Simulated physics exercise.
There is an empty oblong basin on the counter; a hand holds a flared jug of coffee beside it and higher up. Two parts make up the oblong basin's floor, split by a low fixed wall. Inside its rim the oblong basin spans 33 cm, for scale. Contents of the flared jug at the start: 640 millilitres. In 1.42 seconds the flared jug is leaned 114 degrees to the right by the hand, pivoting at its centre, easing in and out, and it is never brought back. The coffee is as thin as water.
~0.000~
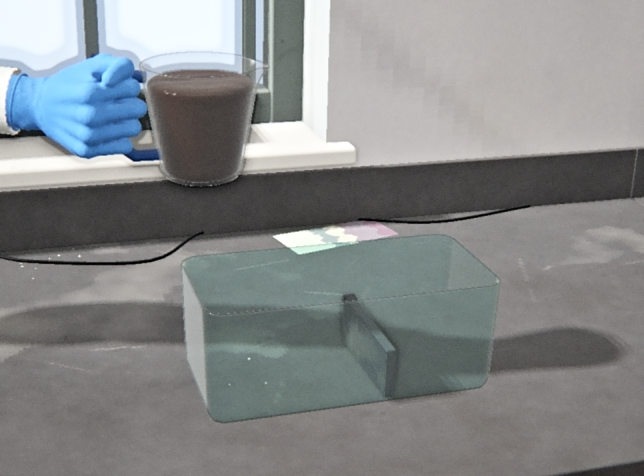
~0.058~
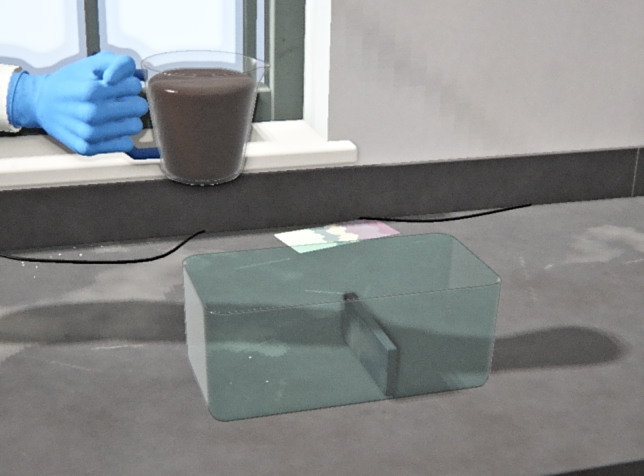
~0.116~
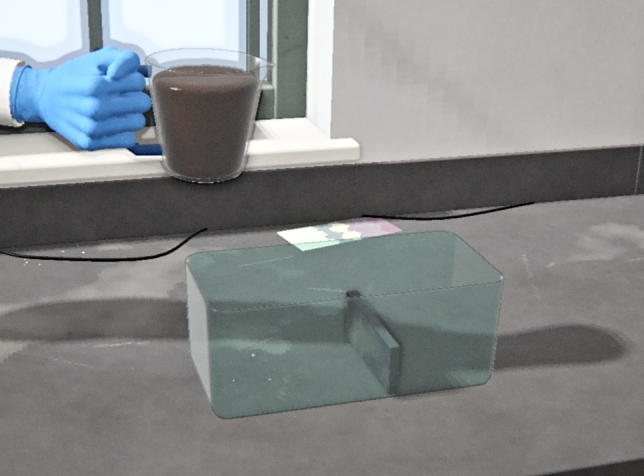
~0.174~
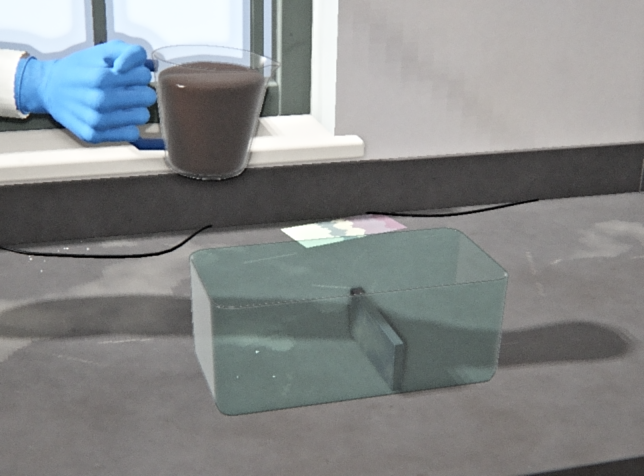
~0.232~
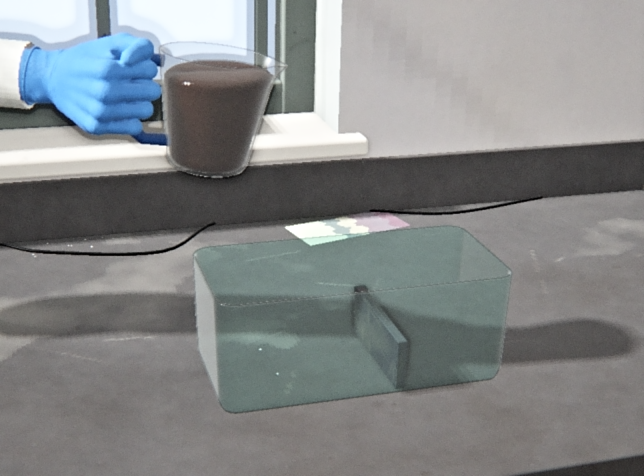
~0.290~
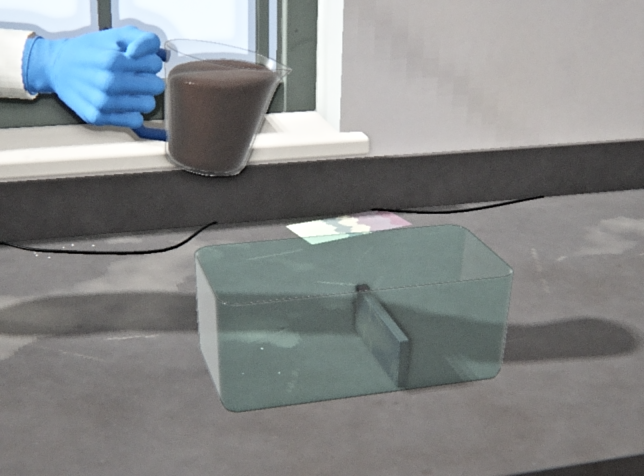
To begin with, a blue-gloved hand holds a flared jug of dark liquid upright, above an empty, see-through oblong basin with a low dividing wall on a grey counter. The hand then leans the jug slightly to the right, and the liquid shifts inside while the basin stays empty.
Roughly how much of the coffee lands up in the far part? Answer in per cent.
Around 4 %.
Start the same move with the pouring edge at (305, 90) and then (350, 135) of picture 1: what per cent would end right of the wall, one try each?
It comes to 45 per cent, and then 80 per cent.
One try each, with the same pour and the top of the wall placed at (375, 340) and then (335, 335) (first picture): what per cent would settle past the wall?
The first gives near 5 per cent and the second near 60 per cent.
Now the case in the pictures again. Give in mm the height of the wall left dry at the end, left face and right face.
About 38 mm on the left, about 58 mm on the right.
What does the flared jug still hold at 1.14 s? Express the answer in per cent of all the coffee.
I reckon near 10 per cent still sits there.
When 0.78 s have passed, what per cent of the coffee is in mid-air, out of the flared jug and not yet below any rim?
It comes to about 22 percent.
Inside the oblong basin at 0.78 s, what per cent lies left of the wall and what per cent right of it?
Around 8 on the left side and 0 on the right side.
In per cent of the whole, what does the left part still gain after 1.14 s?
That is roughly 24 in a hundred of the whole.
By 0.78 s the tilt is 66° and 69 per cent is still to pour, 8 is left of the wall and 0 right of it.
By 1.14 s the tilt is 103° and 10 per cent is still to pour, 70 is left of the wall and 1 right of it.
By 1.51 s the tilt is 114° and 0 per cent is still to pour, 93 is left of the wall and 4 right of it.
By 1.92 s the tilt is 114° and 0 per cent is still to pour, 93 is left of the wall and 4 right of it.
At rest 93 per cent lies left of the wall, 4 right of it and 3 outside.
